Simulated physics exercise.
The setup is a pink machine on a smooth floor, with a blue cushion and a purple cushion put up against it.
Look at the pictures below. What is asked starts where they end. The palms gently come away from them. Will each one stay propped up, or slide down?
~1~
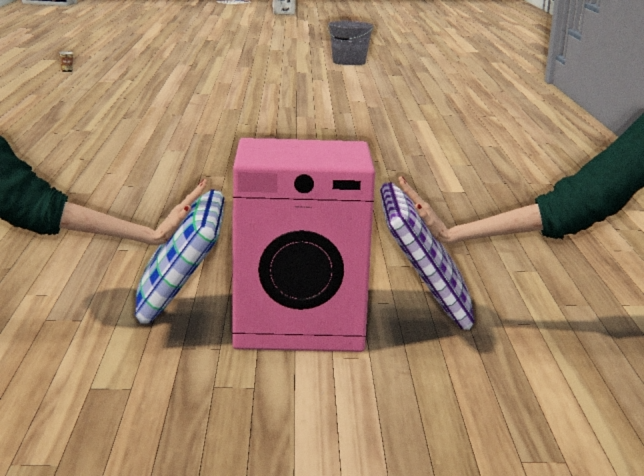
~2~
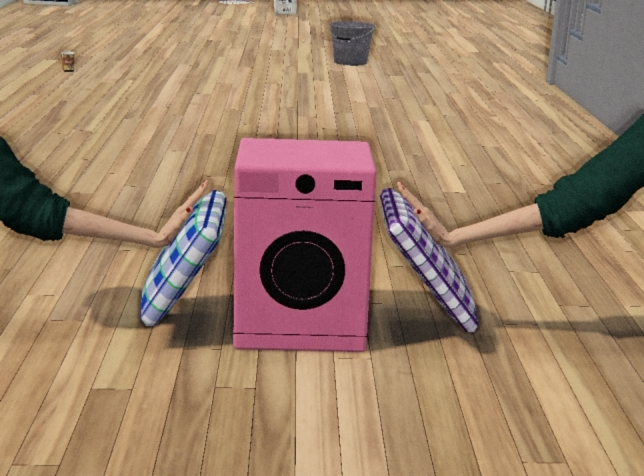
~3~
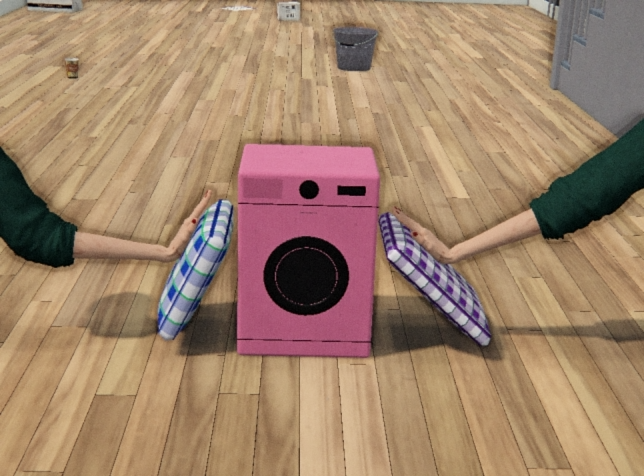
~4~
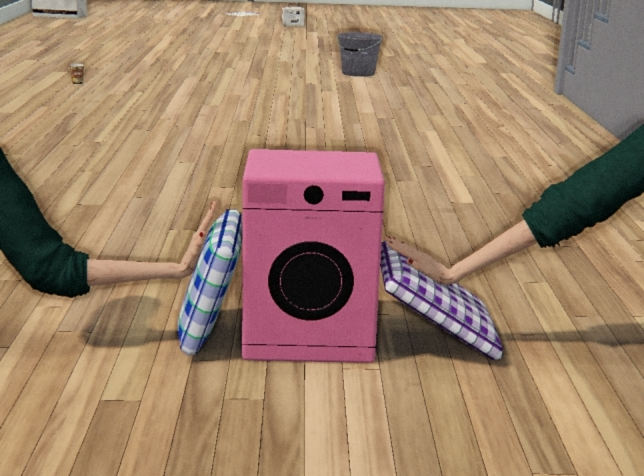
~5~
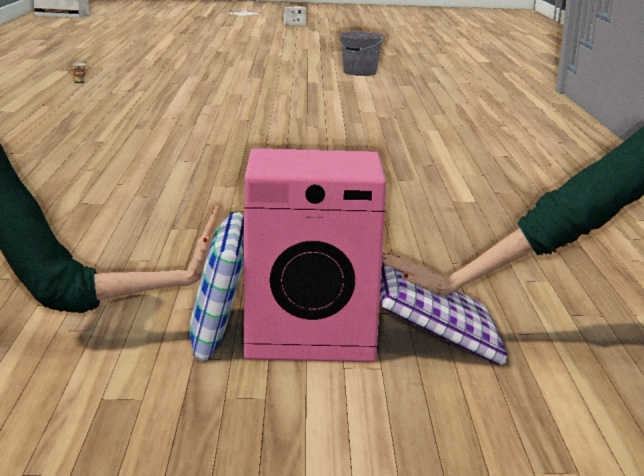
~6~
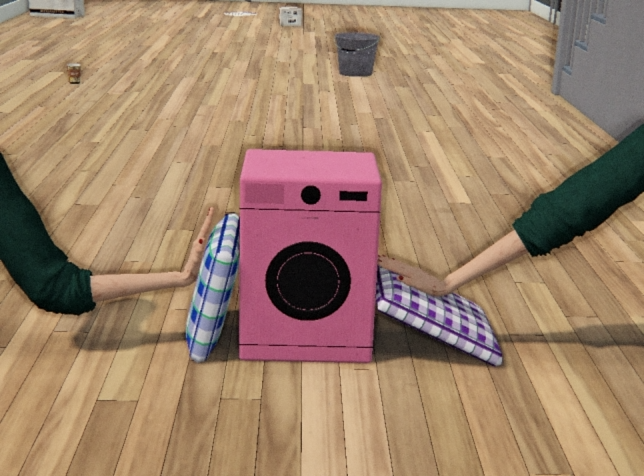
The blue cushion stays propped up; the purple cushion slides down.
Then, 0.28 s on from there, blue cushion propped as before near (216, 286); purple cushion flat on the floor near (437, 328).
In the end, blue cushion propped as before near (216, 286); purple cushion flat on the floor near (437, 330). The blue cushion holds its lean and the purple cushion slides down flat.
